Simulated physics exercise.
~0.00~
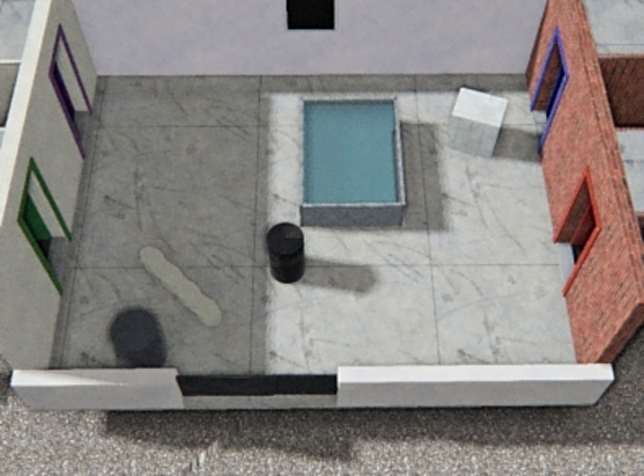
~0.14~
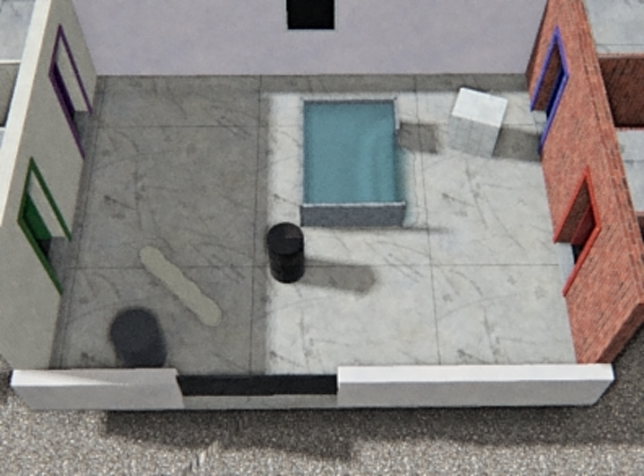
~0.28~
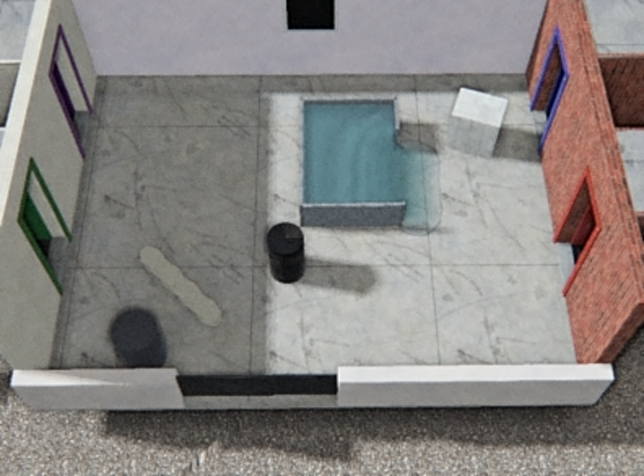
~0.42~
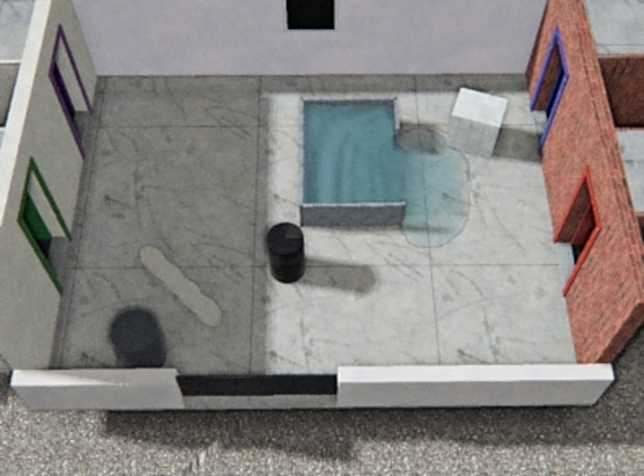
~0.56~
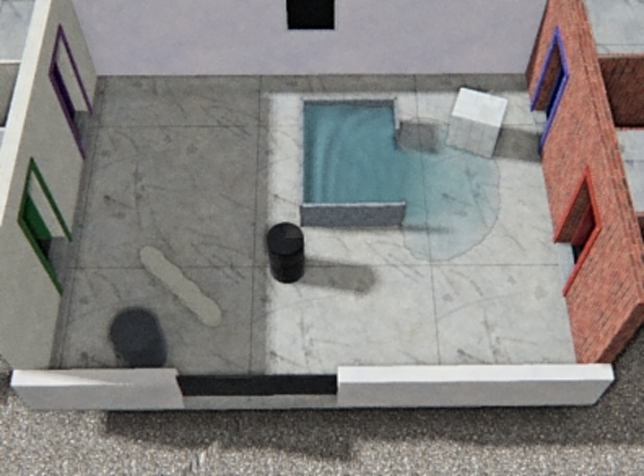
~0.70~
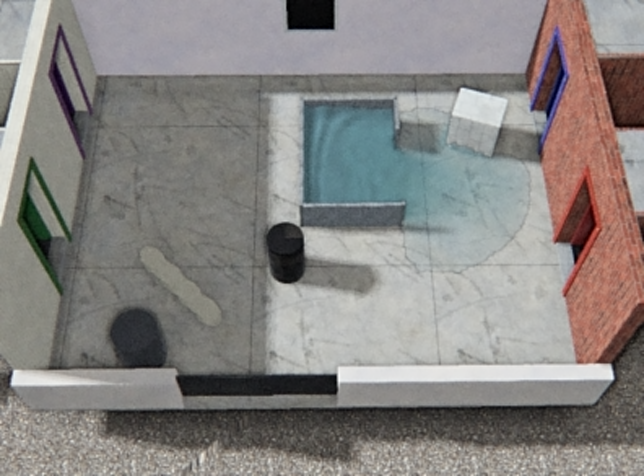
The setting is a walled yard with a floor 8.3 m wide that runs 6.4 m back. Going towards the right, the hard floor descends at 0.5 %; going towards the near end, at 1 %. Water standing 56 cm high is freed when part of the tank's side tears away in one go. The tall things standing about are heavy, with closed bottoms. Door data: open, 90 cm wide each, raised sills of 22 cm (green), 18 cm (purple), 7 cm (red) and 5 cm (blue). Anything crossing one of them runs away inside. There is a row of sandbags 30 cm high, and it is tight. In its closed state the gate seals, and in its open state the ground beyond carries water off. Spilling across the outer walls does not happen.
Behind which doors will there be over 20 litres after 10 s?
Outcome: At the green door the limit will not be outstripped, at the purple door the limit will not be outstripped, at the red door the limit will be outstripped, at the blue door the limit will be outstripped.
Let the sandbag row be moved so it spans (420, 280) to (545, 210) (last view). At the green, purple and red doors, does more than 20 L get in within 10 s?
Then the green door is short of it, the purple door short of it, the red door short of it.
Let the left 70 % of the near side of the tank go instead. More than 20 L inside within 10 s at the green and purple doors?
Green stays inside, purple stays inside, judged against that limit.
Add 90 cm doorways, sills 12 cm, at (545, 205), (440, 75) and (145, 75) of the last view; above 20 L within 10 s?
Note, doorways in listed order: Goes beyond, stays short, stays short.
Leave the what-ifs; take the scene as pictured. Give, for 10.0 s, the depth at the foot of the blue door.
Looks like about 5.0 cm at that spot.
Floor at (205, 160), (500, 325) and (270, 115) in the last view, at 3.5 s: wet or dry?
Point 1: Unreached; point 2: Reached; point 3: Unreached.
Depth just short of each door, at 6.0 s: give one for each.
In centimetres, the green door has 0, the purple door 0, the red door 9 and the blue door 6.
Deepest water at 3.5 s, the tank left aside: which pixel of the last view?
About (577, 383).
After 1.4 s water covers 15 % of the floor and is deepest (38 cm) near (542, 183); green door not reached, purple door not reached, red door 12 cm at the sill, 0 L in, blue door 5 cm at the sill, 0 L in.
After 2.2 s water covers 25 % of the floor and is deepest (34 cm) near (533, 192); green door not reached, purple door not reached, red door 19 cm at the sill, 36 L in, blue door 10 cm at the sill, 3 L in.
After 3.5 s water covers 30 % of the floor and is deepest (32 cm) near (577, 383); green door not reached, purple door not reached, red door 13 cm at the sill, 85 L in, blue door 9 cm at the sill, 18 L in.
After 6.0 s water covers 55 % of the floor and is deepest (18 cm) near (565, 383); green door not reached, purple door not reached, red door 9 cm at the sill, 105 L in, blue door 6 cm at the sill, 31 L in.
After 10.0 s water covers 90 % of the floor and is deepest (11 cm) near (577, 383); green door 5 cm at the sill, 0 L in, purple door 3 cm at the sill, 0 L in, red door 8 cm at the sill, 110 L in, blue door 5 cm at the sill, 36 L in.
